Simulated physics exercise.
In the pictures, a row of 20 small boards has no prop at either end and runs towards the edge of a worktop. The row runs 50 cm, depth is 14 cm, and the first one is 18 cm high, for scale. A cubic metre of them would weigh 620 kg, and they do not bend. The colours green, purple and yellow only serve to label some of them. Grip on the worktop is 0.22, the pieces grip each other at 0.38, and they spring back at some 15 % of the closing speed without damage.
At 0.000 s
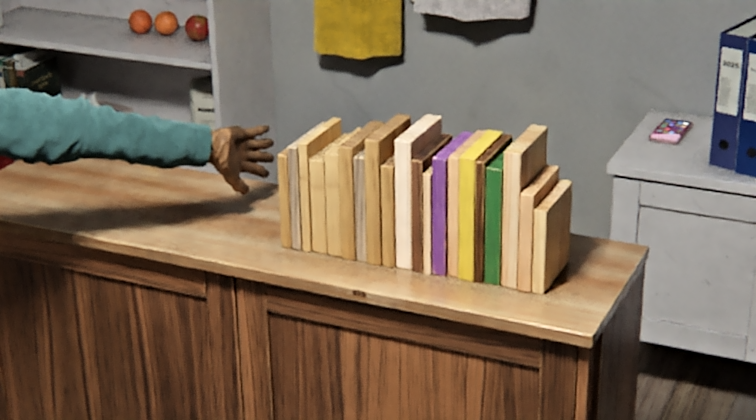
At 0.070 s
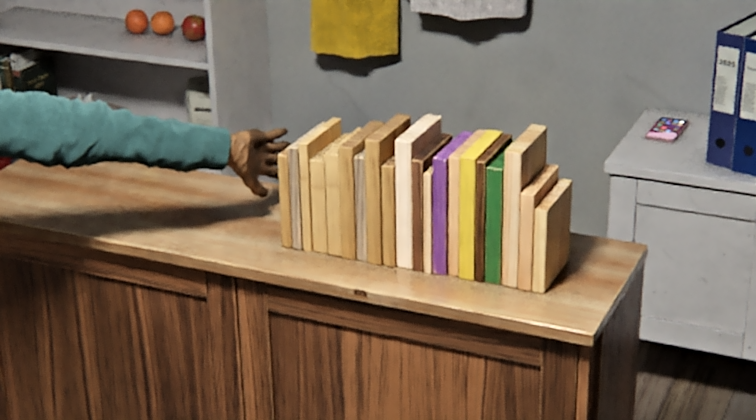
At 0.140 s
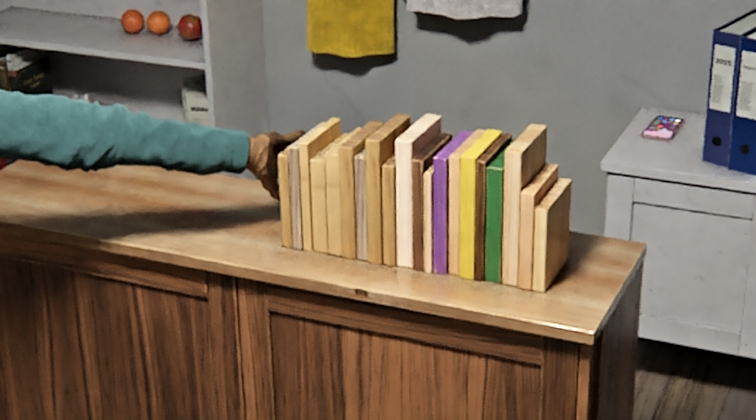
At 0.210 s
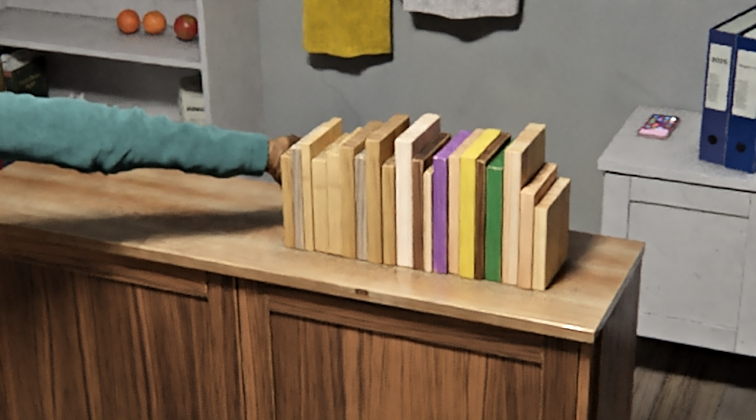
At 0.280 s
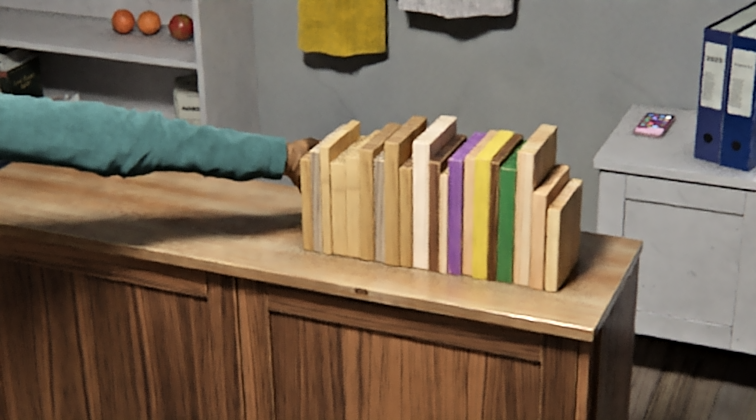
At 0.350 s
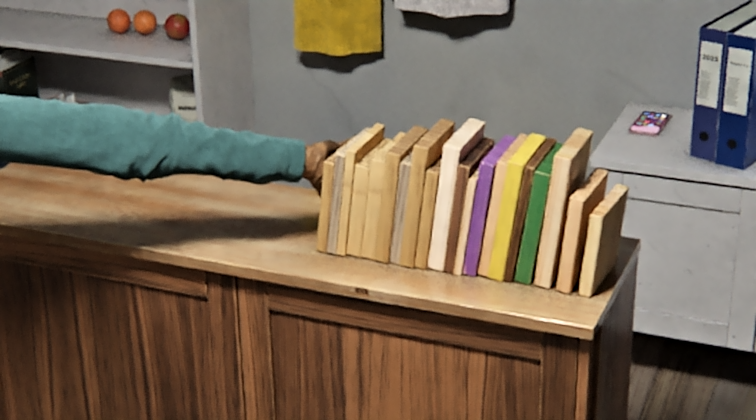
The video shows a teal-sleeved arm reaching from the left toward a row of upright wooden boards on a worktop, then pushing the leftmost one so that the whole row slides right and the boards begin leaning to the right.
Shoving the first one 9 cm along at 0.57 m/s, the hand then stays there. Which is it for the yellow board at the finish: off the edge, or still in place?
Off the edge.
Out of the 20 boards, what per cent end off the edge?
Share: Approx. 30 %.
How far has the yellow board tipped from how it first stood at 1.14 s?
Near 140 degrees from how it began.
By 0.42 s, none of the 20 boards off the edge, 20 disturbed; yellow board tilted 21°; green board tilted 21°.
By 0.56 s, 1 of the 20 boards off the edge; yellow board tilted 44°; green board tilted 45°.
By 0.80 s, 4 of the 20 boards off the edge; yellow board tilted 74°; green board on its side.
By 1.14 s, 6 of the 20 boards off the edge; yellow board upside down; green board on its side.
When it is over (1.4 s), 6 of the 20 boards off the edge; yellow board on its side; green board on its side; purple board tilted 64°.
